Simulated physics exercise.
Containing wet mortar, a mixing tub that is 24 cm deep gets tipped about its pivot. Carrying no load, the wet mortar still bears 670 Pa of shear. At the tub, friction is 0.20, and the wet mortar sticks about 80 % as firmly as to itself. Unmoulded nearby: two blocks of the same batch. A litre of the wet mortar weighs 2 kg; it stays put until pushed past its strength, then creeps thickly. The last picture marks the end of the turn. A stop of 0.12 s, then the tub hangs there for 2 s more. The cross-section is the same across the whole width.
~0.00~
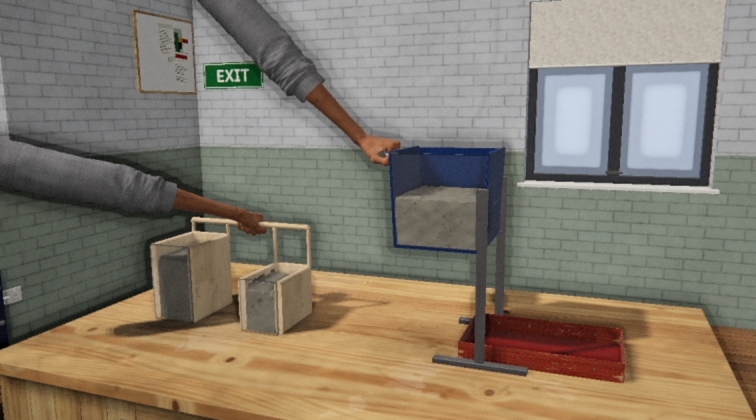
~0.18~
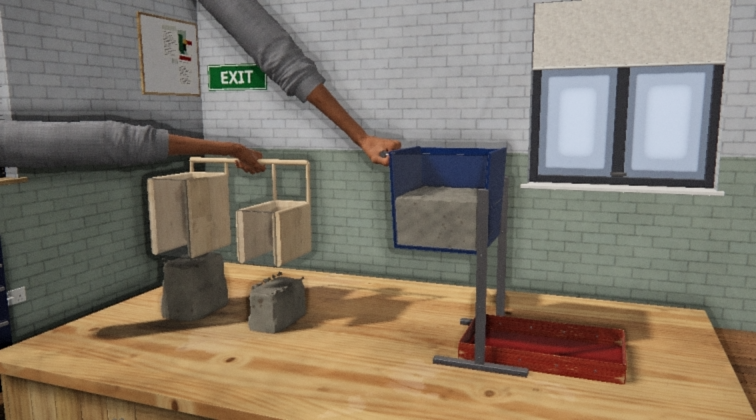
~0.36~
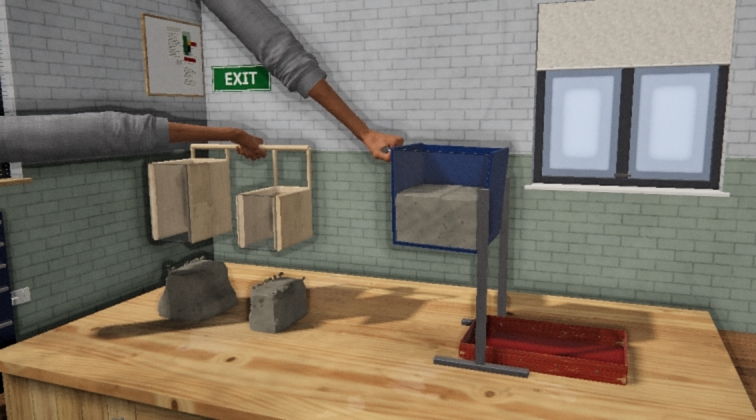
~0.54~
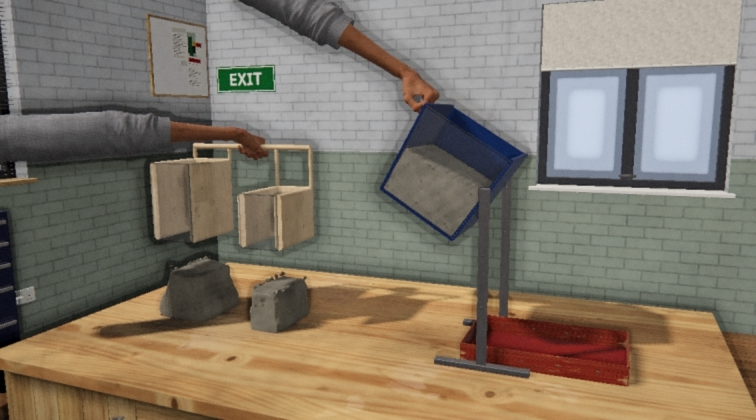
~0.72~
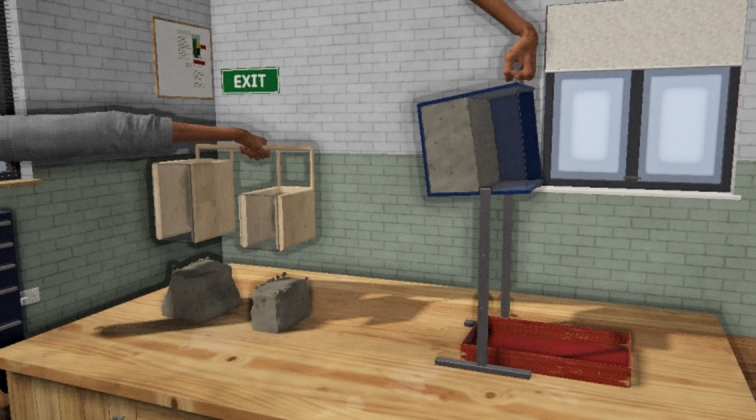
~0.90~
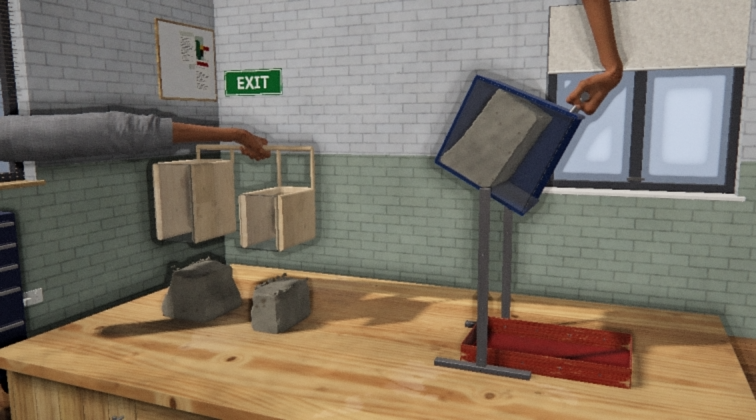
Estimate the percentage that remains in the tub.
Something like 0 % remains.
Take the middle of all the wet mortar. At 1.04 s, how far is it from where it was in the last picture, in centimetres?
It has gone close to 12 cm.
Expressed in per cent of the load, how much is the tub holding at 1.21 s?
About 20 %.
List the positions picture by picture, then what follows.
In the first picture, handle-side rim at (392, 153), tilt 0 degrees; crest of the wet mortar at (410, 198); block heights 20 cm, 13 cm (left to right).
In the second picture, handle-side rim at (392, 153), tilt 0 degrees; crest of the wet mortar at (411, 198); block heights 18 cm, 13 cm (left to right).
In the third picture, handle-side rim at (394, 149), tilt 2 degrees; crest of the wet mortar at (397, 194); block heights 15 cm, 13 cm (left to right).
In the fourth picture, handle-side rim at (428, 106), tilt 32 degrees; crest of the wet mortar at (409, 151); block heights 15 cm, 13 cm (left to right).
In the fifth picture, handle-side rim at (518, 86), tilt 83 degrees; crest of the wet mortar at (463, 100); block heights 15 cm, 13 cm (left to right).
In the sixth picture, handle-side rim at (574, 119), tilt 116 degrees; crest of the wet mortar at (500, 91); block heights 15 cm, 13 cm (left to right).
After 1.04 s, the tub is at 116 degrees and holds 72 %.
After 1.21 s, the tub is at 116 degrees and holds 19 %.
After 1.38 s, the tub is at 116 degrees and holds 0 %.
After 1.55 s, the tub is at 116 degrees and holds 0 %.
After 2.90 s, the tub is at 116 degrees and holds 0 %.
